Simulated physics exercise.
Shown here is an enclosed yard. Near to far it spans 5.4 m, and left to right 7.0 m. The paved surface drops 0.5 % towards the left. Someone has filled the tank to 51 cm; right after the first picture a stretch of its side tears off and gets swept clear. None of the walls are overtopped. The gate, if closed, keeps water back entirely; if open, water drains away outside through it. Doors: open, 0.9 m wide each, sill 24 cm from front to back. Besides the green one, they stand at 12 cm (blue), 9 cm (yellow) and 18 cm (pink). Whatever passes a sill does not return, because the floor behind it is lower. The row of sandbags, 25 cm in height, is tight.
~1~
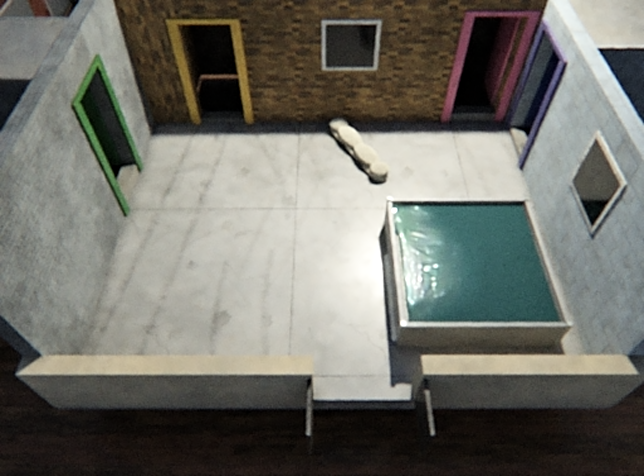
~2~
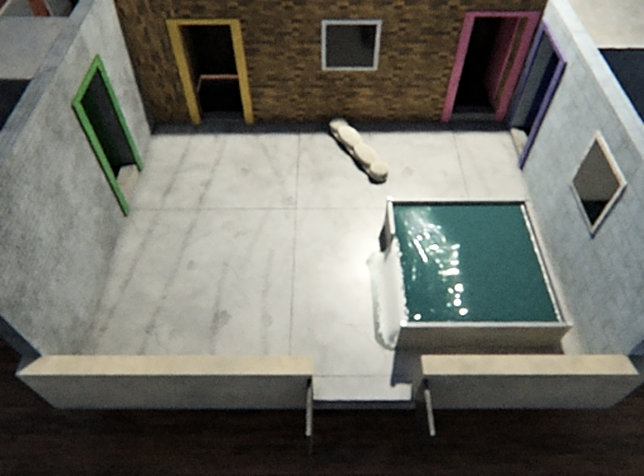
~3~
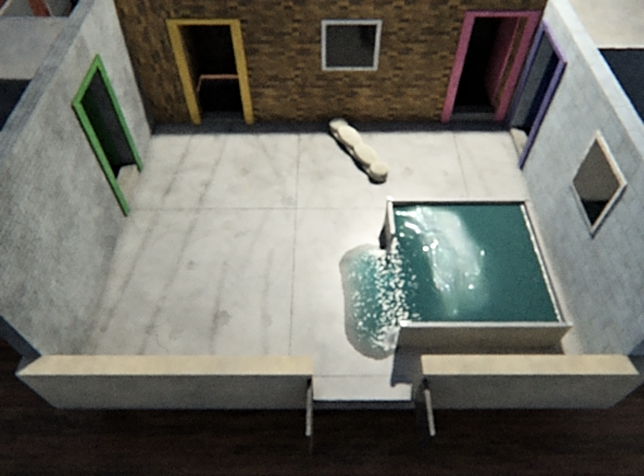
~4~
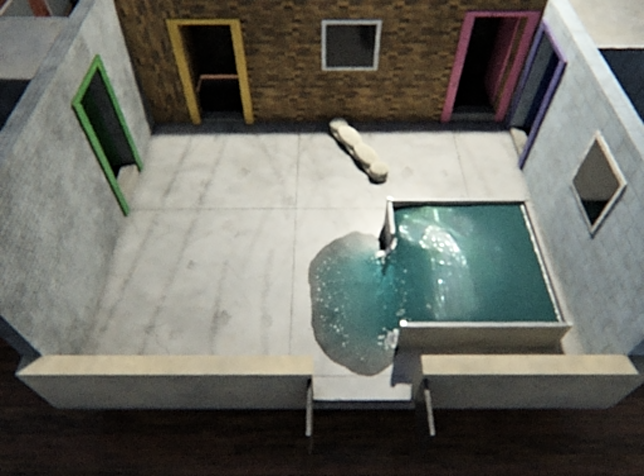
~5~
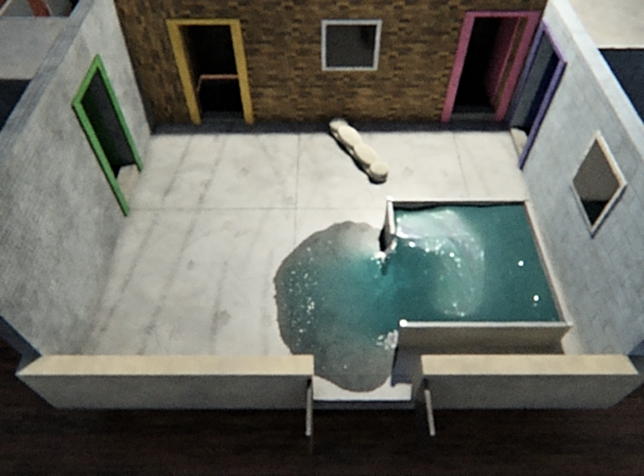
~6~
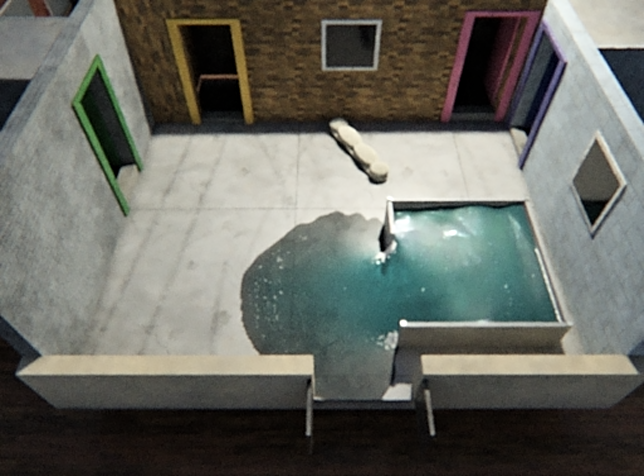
In a walled yard with coloured doorways, one side of a tank of still water gave way, and the water poured out to the left, spreading across the pale floor in a widening pool.
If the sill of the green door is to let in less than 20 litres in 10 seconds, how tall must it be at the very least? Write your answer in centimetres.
At the very least, close to 8.5 cm.
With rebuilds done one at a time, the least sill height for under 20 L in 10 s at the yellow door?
For yellow: Close to 13.0 cm.
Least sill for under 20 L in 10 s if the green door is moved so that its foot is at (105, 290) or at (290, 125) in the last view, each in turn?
Minimums: Roughly 19 cm and 8.0 cm.
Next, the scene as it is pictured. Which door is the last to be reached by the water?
That would be the blue door.
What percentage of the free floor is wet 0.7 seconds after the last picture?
Some 30 per cent is wet.
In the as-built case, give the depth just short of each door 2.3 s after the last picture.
Lab note, depth in cm: Green 13; blue 0; yellow 0; pink 0.
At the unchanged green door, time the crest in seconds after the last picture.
At about 3.0 s.
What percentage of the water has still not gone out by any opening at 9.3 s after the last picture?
Around 90 in a hundred parts remain.
Then, 0.7 s after the last picture water covers 30 % of the floor, deepest (28 cm) near (391, 333); it has not reached the green door.
Then, 2.3 s after the last picture water covers 45 % of the floor, deepest (34 cm) near (77, 370); 13 cm at the green door, 0 litres in over its 22 cm sill.
Then, 9.3 s after the last picture water covers 80 % of the floor, deepest (12 cm) near (148, 147); 11 cm at the green door, 0 litres in over its 22 cm sill.
At the green door as built, the water peaked near 14 cm, 3.1 s after the last picture.
With a sill of 7.5 cm, 32 litres would have come in within the 10 s; with 10 cm, 11 litres. So under 20 litres takes about 8.5 cm.
